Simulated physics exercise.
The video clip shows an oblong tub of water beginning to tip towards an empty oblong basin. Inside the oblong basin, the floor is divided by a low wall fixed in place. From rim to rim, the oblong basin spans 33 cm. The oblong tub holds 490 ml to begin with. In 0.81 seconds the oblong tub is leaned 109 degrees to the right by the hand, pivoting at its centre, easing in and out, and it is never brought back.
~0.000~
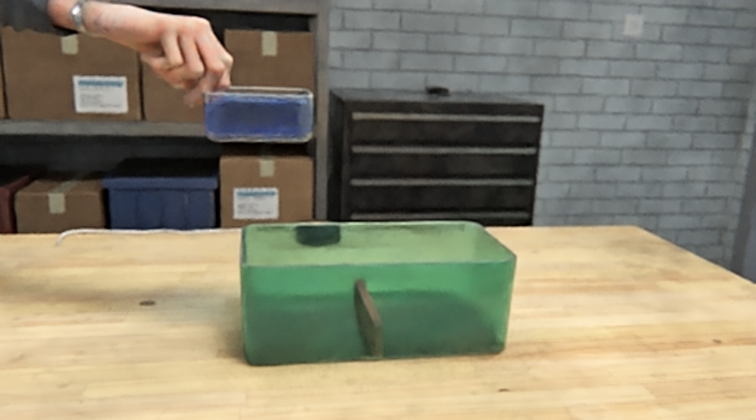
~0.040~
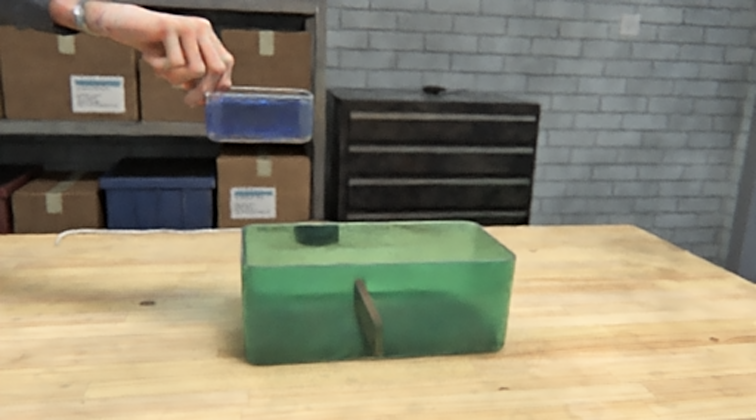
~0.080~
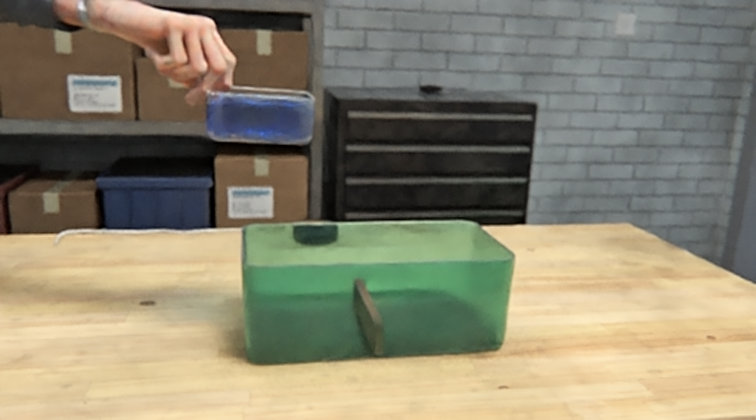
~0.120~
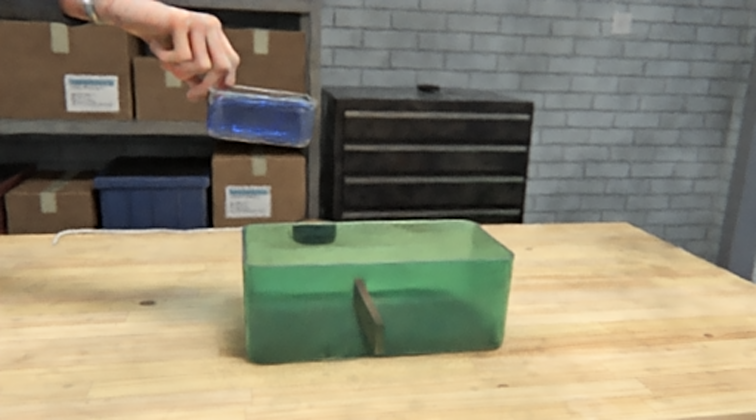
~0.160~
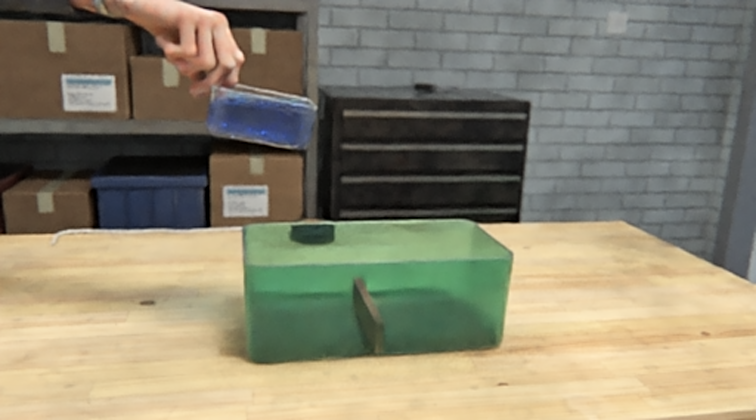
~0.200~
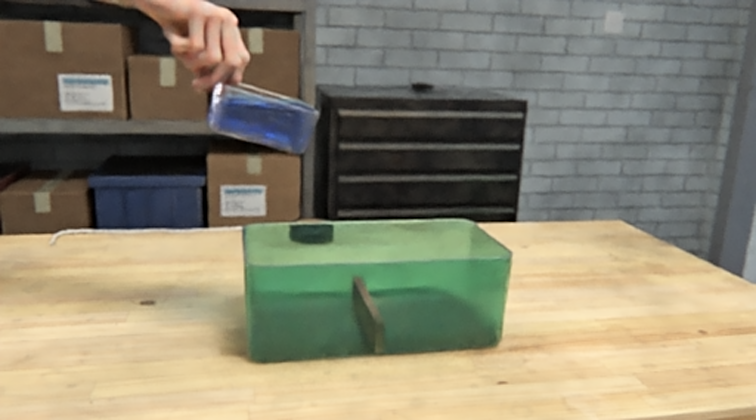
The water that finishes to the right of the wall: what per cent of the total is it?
It is about 43 per cent of the total.
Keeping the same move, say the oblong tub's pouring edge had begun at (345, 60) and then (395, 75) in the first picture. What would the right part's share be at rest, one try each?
I'd expect close to 75 per cent and then close to 90 per cent.
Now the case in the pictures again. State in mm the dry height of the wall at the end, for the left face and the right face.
Left roughly 28 mm; right roughly 32 mm.
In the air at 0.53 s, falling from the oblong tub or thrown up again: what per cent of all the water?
Roughly 54 percent.
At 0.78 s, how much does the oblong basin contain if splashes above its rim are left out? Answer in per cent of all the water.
Value: Approx. 92 %.
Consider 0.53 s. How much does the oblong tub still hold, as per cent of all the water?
22 %.
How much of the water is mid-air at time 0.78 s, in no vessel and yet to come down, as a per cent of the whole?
Something like 6 per cent is in the air then.
Then, 0.53 s in, the tilt is 80° and 23 per cent is still to pour, 15 is left of the wall and 8 right of it.
Then, 0.78 s in, the tilt is 109° and 3 per cent is still to pour, 48 is left of the wall and 43 right of it.
Then, 1.03 s in, the tilt is 109° and 0 per cent is still to pour, 56 is left of the wall and 43 right of it.
Then, 1.31 s in, the tilt is 109° and 0 per cent is still to pour, 56 is left of the wall and 43 right of it.
Finally, 56 per cent lies left of the wall, 43 right of it and 1 outside.
